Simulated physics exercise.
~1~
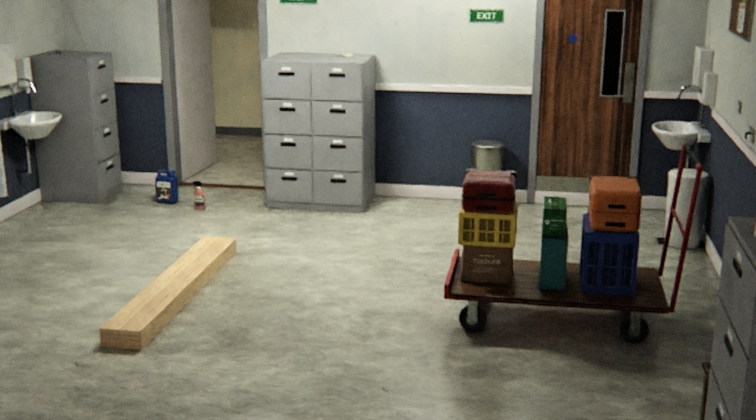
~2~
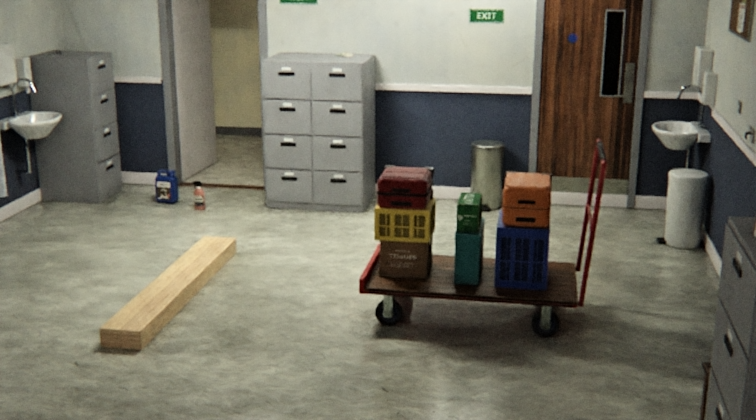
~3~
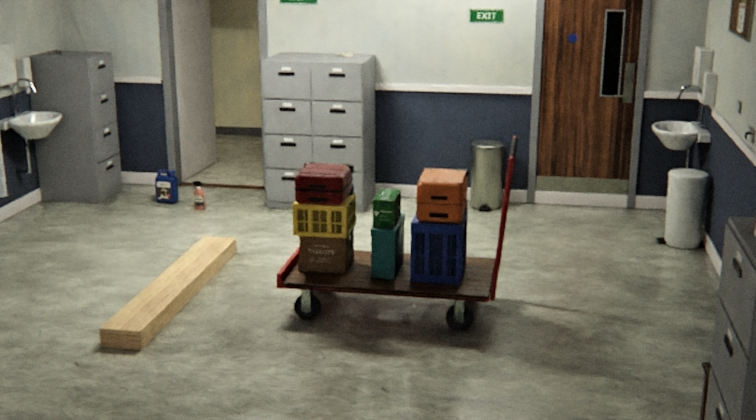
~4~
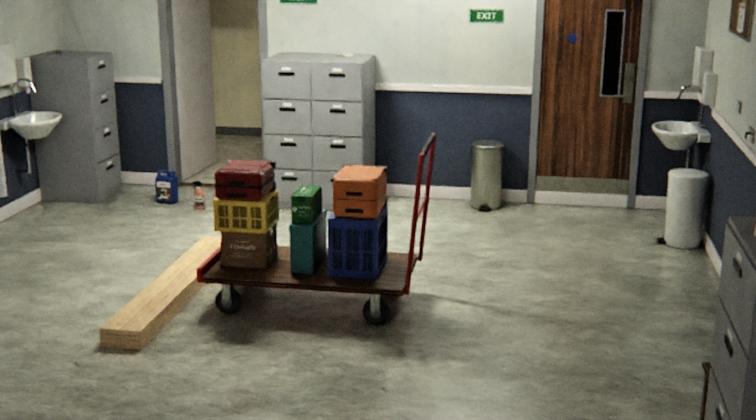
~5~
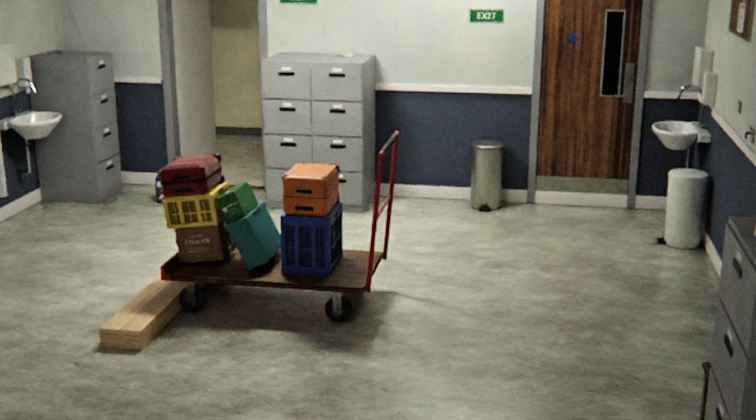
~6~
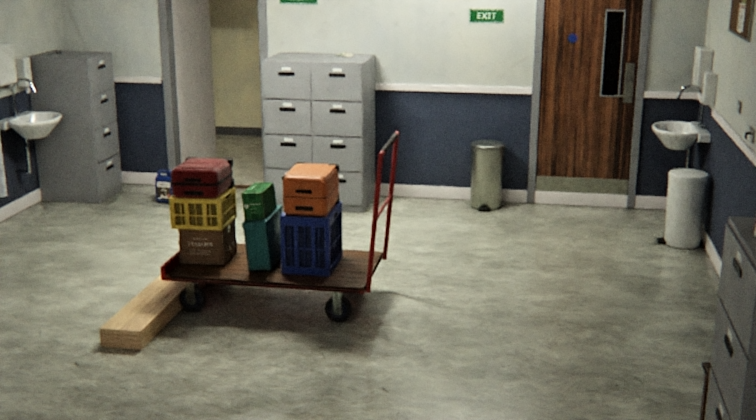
In a utility room with grey filing cabinets, two sinks and a wooden door, seen from a fixed, slightly raised view, a flat cart with a red handle stands at the right. It carries a red suitcase, yellow crate and brown carton at its left end, a green parcel on a teal tote in the middle, and an orange suitcase on a blue crate. The cart rolls left and stops against a pale wooden beam. The teal tote and green parcel tip left towards the yellow crate, then settle back upright. Everything remains stacked aboard.
